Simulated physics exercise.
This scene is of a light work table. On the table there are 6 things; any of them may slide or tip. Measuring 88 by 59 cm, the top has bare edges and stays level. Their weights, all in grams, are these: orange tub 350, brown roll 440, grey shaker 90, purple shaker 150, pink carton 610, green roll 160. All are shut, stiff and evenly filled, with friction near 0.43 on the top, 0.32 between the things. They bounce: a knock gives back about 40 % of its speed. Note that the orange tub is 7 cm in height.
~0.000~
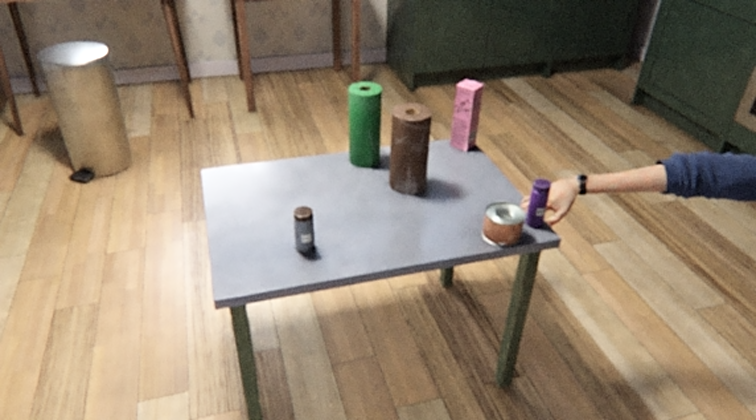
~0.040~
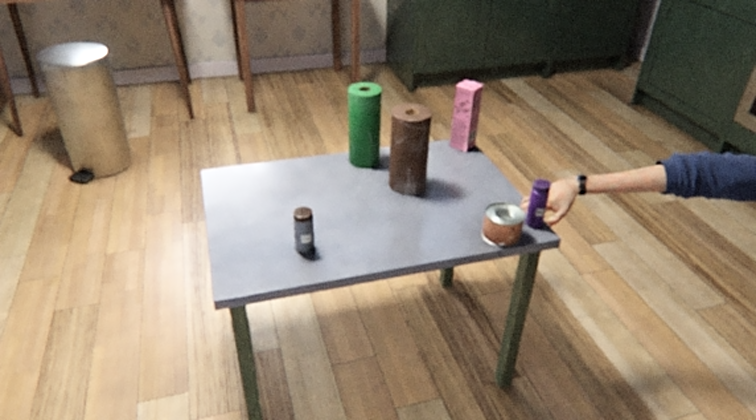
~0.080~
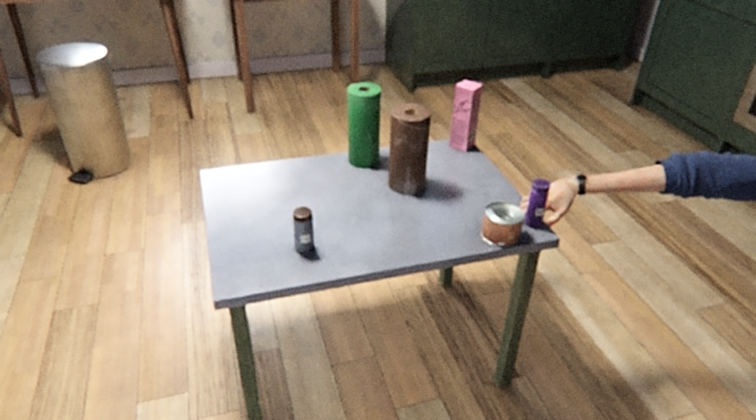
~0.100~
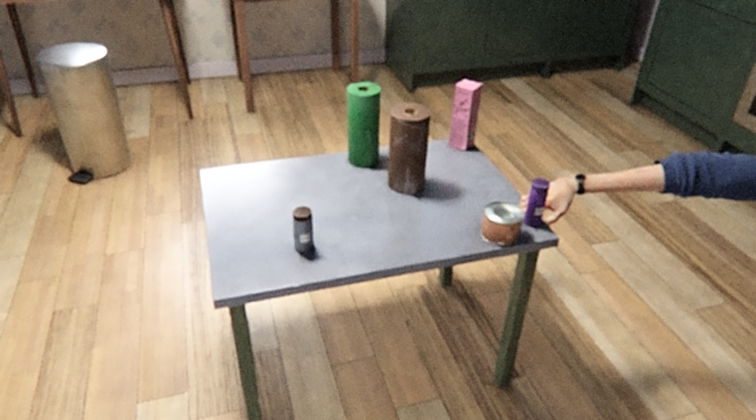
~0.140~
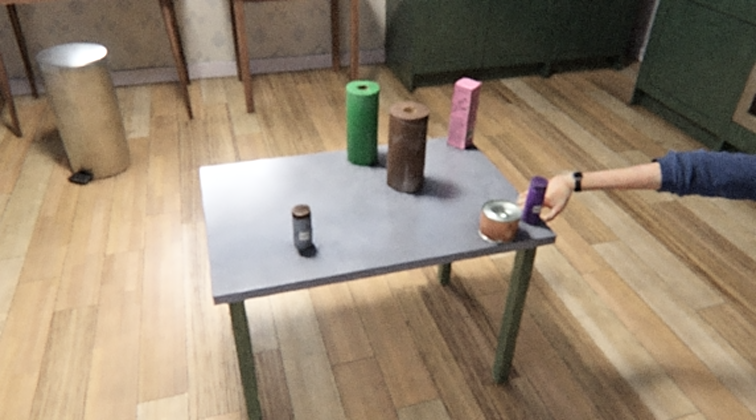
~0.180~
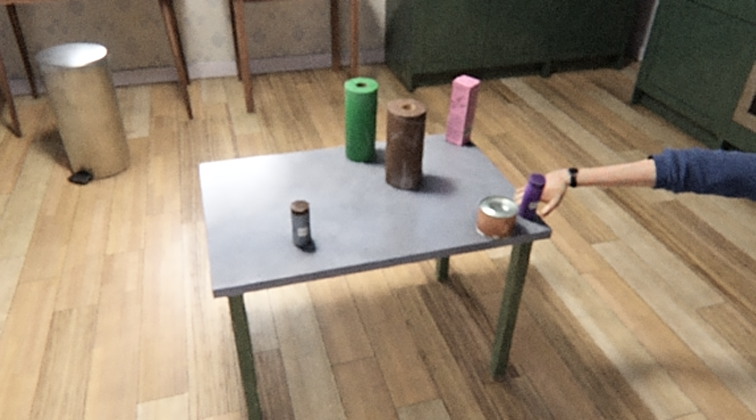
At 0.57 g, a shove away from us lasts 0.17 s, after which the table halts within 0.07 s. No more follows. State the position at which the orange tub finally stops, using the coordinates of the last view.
Final position of the orange tub: (480, 197).
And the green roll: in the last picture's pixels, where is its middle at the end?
Roughly pixel (253, 203).
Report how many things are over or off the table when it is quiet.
That makes 3.
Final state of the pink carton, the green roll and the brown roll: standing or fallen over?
Outcome noted - the pink carton ends up fallen, the green roll ends up fallen, the brown roll survives without falling.
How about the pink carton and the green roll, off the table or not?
Result: Pink carton goes out of bounds, green roll goes out of bounds.
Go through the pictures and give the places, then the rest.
In the first picture, orange tub (503, 224); brown roll (410, 149).
In the second picture, purple shaker (538, 204); pink carton (466, 116).
In the third picture, green roll (364, 126); brown roll (409, 150).
In the fourth picture, grey shaker (303, 229); purple shaker (537, 203).
In the fifth picture, table along by 2 cm; purple shaker (535, 201) 4° off upright; pink carton (464, 114).
In the sixth picture, table along by 4 cm; orange tub (497, 217); brown roll (405, 145).
After 0.78 s, table along by 11 cm; pink carton and green roll now off the table; orange tub moved 2 cm near (480, 197); purple shaker 72° off upright.
After 1.18 s, table along by 11 cm; orange tub moved 2 cm near (480, 197); purple shaker on its side; brown roll moved 2 cm.
In the end (3.7 s), off the table, pink carton and green roll; toppled on the table, purple shaker; the other 3 under 5 cm from the start. At the end, from the last picture's camera, orange tub near (480, 197).
